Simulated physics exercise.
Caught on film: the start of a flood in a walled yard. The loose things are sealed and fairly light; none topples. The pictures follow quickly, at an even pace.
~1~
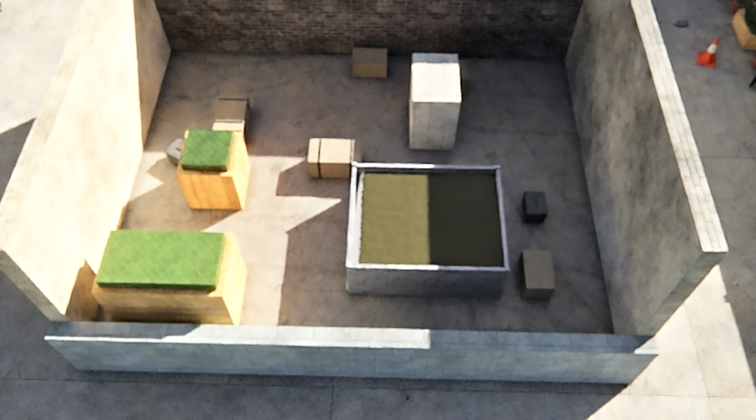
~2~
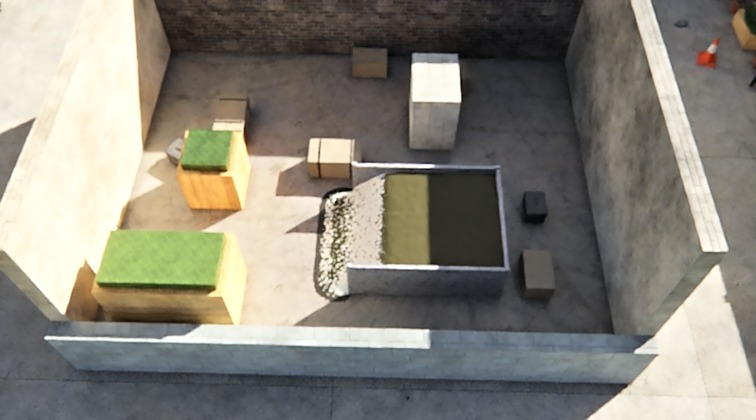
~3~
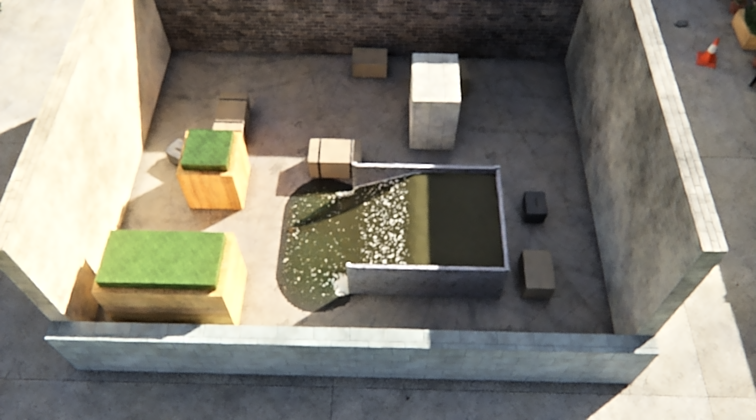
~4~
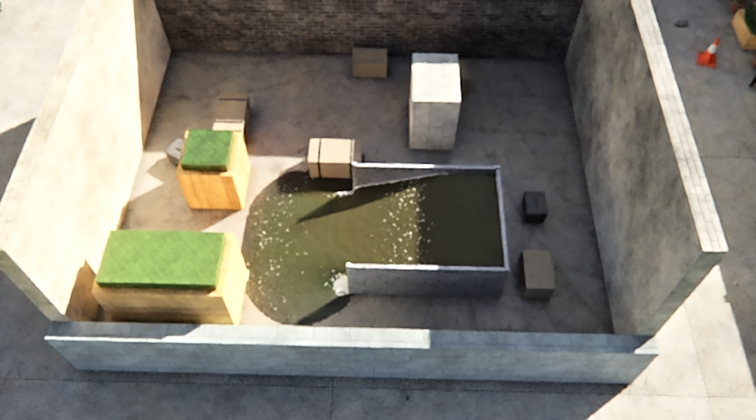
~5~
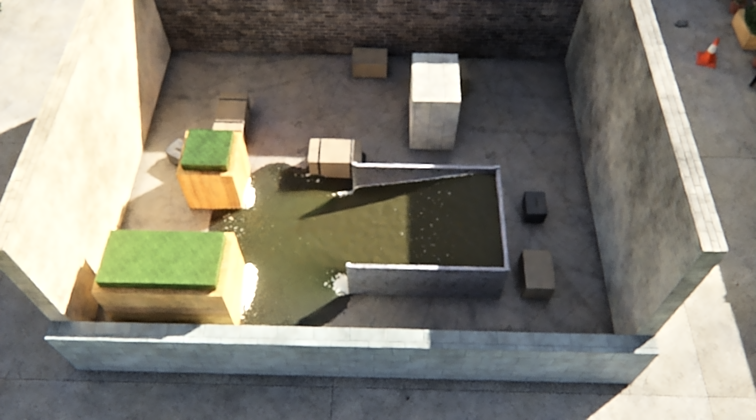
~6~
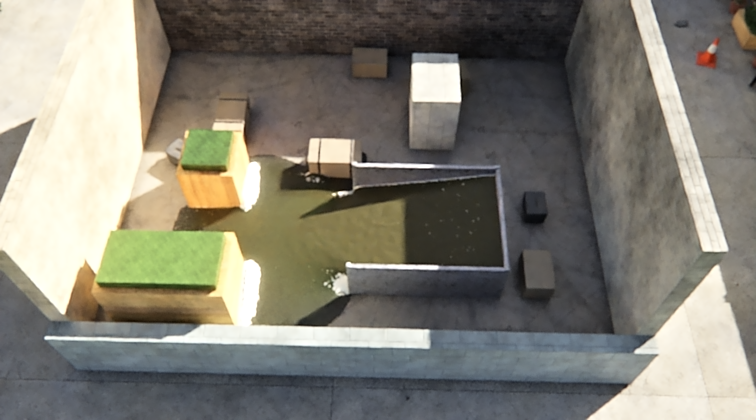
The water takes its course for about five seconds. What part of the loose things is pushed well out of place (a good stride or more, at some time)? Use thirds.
That comes to not even a third.
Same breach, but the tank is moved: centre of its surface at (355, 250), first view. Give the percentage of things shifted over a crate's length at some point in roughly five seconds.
About 10 per cent.
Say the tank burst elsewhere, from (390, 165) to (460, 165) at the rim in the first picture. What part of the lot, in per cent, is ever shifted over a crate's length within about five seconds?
Some 10 per cent.
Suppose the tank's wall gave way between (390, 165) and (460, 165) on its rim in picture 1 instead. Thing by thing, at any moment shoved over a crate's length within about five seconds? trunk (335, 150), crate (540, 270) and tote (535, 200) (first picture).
In that order: No, never so far, short of that.
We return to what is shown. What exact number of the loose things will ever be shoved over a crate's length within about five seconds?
It comes to 2.
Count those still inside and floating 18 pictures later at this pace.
0 of them.
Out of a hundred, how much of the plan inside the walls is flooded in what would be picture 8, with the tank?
Roughly 25 per cent.
A moment on, 0 of 7 are well off their spots; 0 afloat.
Next, 0 of 7 are well off their spots; 0 afloat.
Later, 1 of 7 are well off their spots; 0 afloat.
In the end, 2 of 7 are well off their spots, and 2 have been at some point; 0 afloat.
